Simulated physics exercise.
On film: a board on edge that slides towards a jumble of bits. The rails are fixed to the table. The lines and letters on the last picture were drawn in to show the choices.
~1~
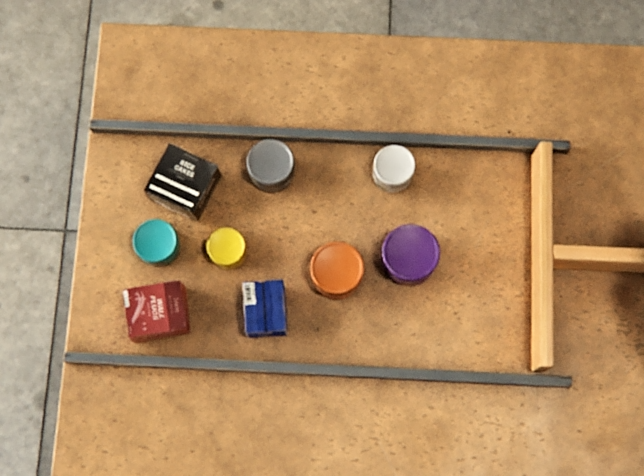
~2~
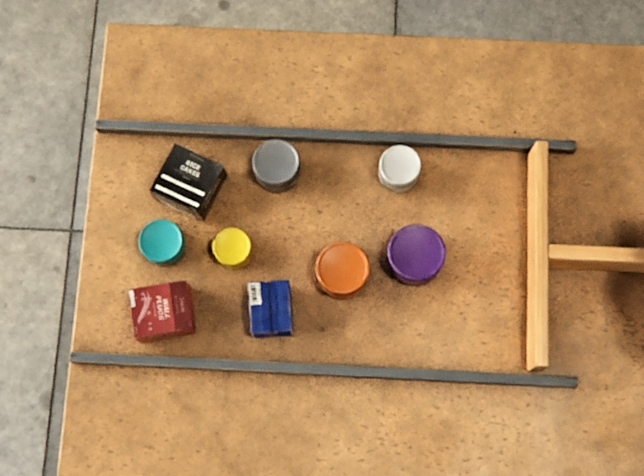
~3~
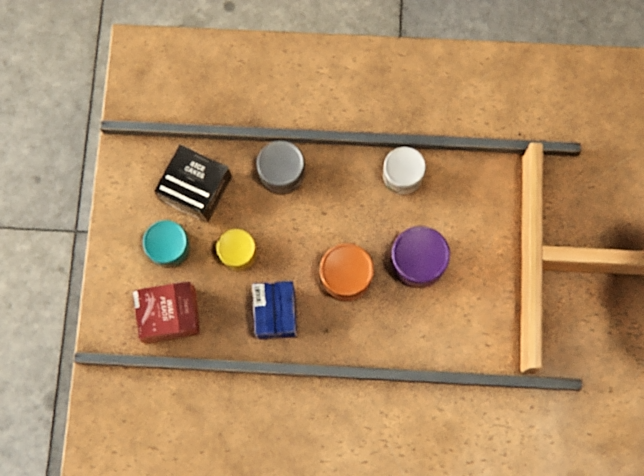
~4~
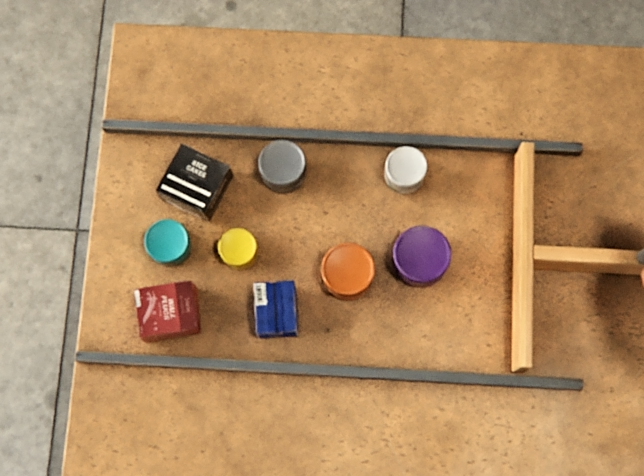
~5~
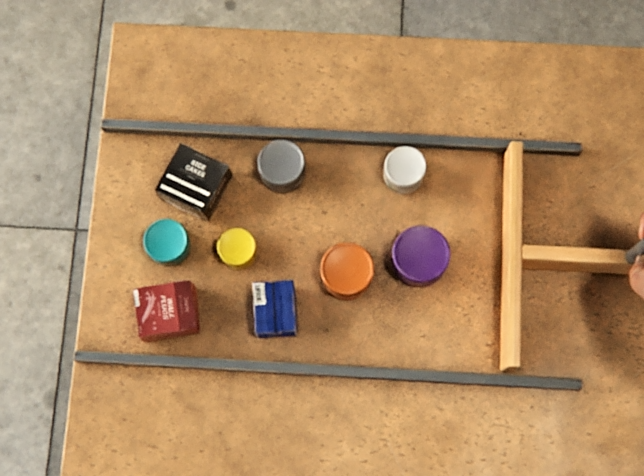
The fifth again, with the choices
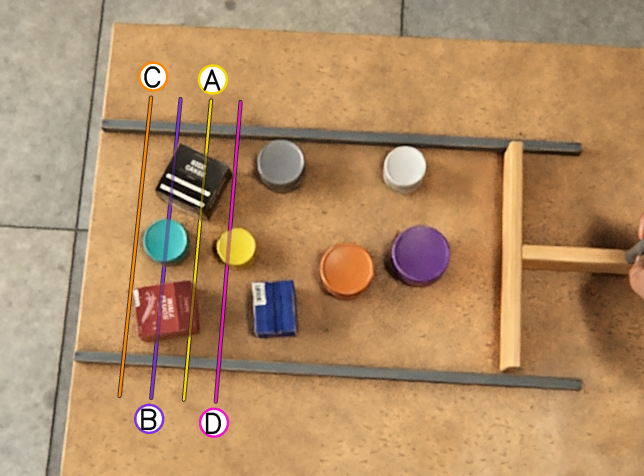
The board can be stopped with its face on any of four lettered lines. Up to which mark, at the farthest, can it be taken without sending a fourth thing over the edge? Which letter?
Stop at B.
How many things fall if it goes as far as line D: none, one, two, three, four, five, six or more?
In all, none.
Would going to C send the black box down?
By then, yes.
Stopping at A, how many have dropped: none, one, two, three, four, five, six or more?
The count is none.
On the marked copy, A at (198, 245); B at (166, 243); C at (136, 241); D at (229, 246).
Taking B. A third of the way, board (389, 244); white tub (364, 169); blue box (269, 311).
Two thirds of the way, board (263, 238); black box (159, 184); turquoise tub (156, 243).
When it is over, board (165, 232); black box over the edge; red box over the edge; three fallen.
As for the rest, A is within the limit but short; C drops five; D is within the limit but short.
